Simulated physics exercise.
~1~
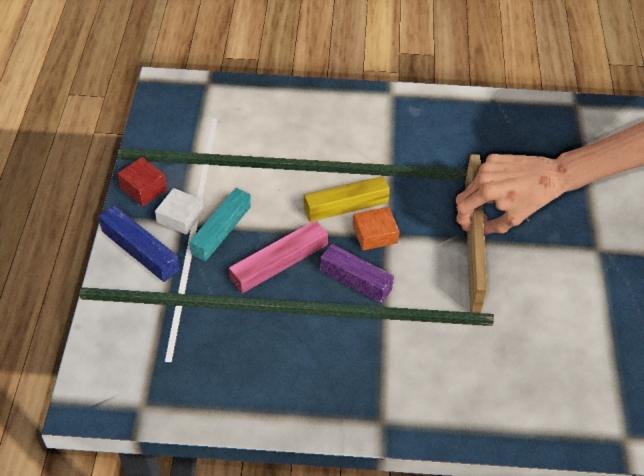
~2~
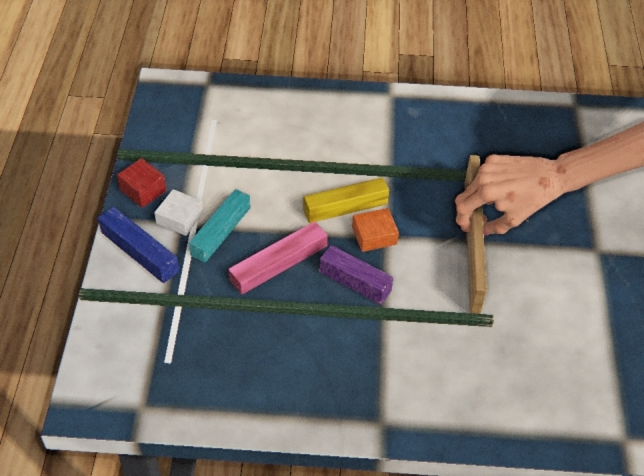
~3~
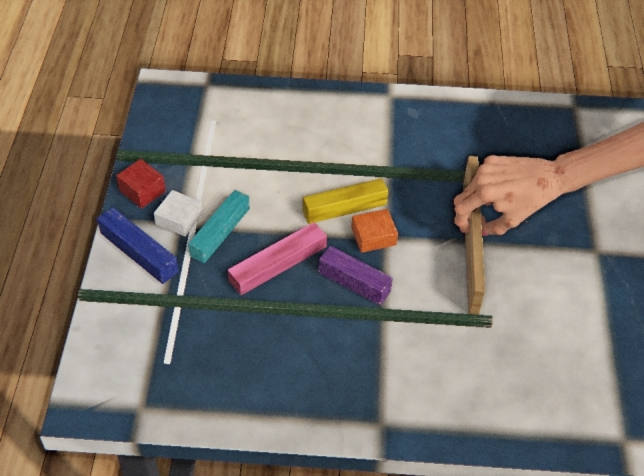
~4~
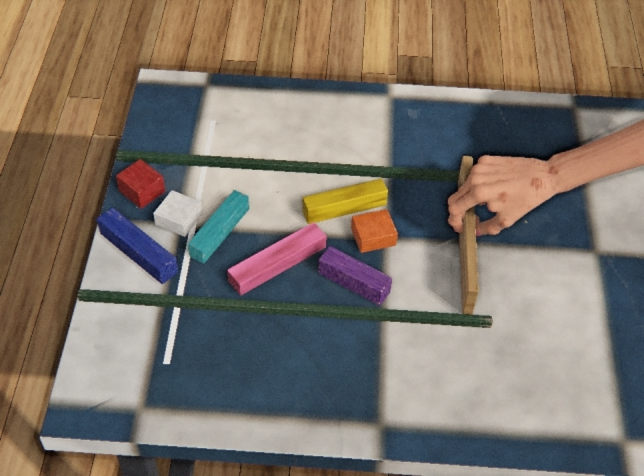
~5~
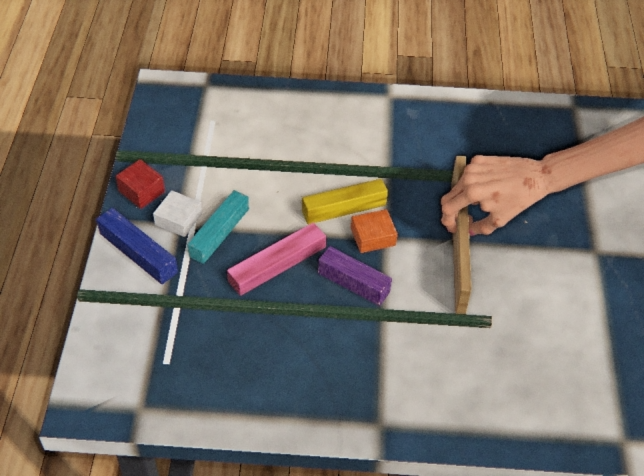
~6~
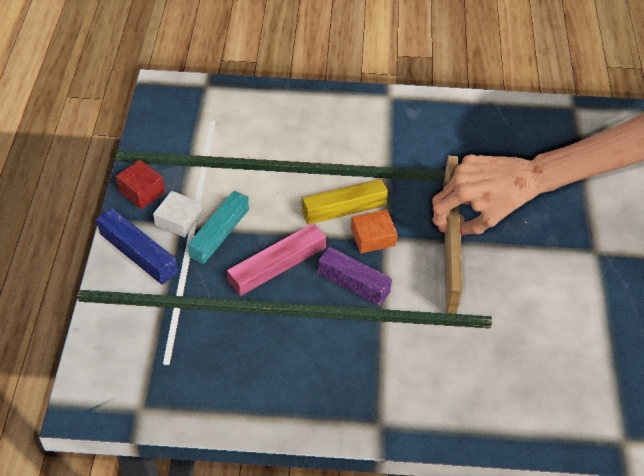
On a blue and white checked board, a hand slides an upright wooden piece slightly left while the coloured blocks lie still.
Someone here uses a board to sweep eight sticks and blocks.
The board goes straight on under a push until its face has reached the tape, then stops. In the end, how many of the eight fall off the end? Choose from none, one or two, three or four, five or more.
Final count: One or two.
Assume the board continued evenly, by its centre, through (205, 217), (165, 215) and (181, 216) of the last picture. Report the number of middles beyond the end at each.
Respectively 1, 3 and 2.
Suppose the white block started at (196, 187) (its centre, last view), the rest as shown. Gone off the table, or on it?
If so, it stays where it is.
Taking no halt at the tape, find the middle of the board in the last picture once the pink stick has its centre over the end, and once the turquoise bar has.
Points: About (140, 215) and about (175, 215).
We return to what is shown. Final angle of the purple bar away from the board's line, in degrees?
It measures close to 0 degrees.
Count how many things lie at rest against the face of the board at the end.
Count recorded: 3.
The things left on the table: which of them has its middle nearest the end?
The blue bar.
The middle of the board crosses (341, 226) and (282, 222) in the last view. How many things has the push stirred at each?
One spot: 4. Other spot: 6.
Soon after, none off yet; red block at rest near (140, 184); blue bar at rest near (137, 246); white block at rest near (178, 214).
Then, none off yet; red block at rest near (140, 184); blue bar at rest near (137, 246); white block moved about its own width near (153, 218).
At rest, the number that fall off is one or two; fallen, white block.
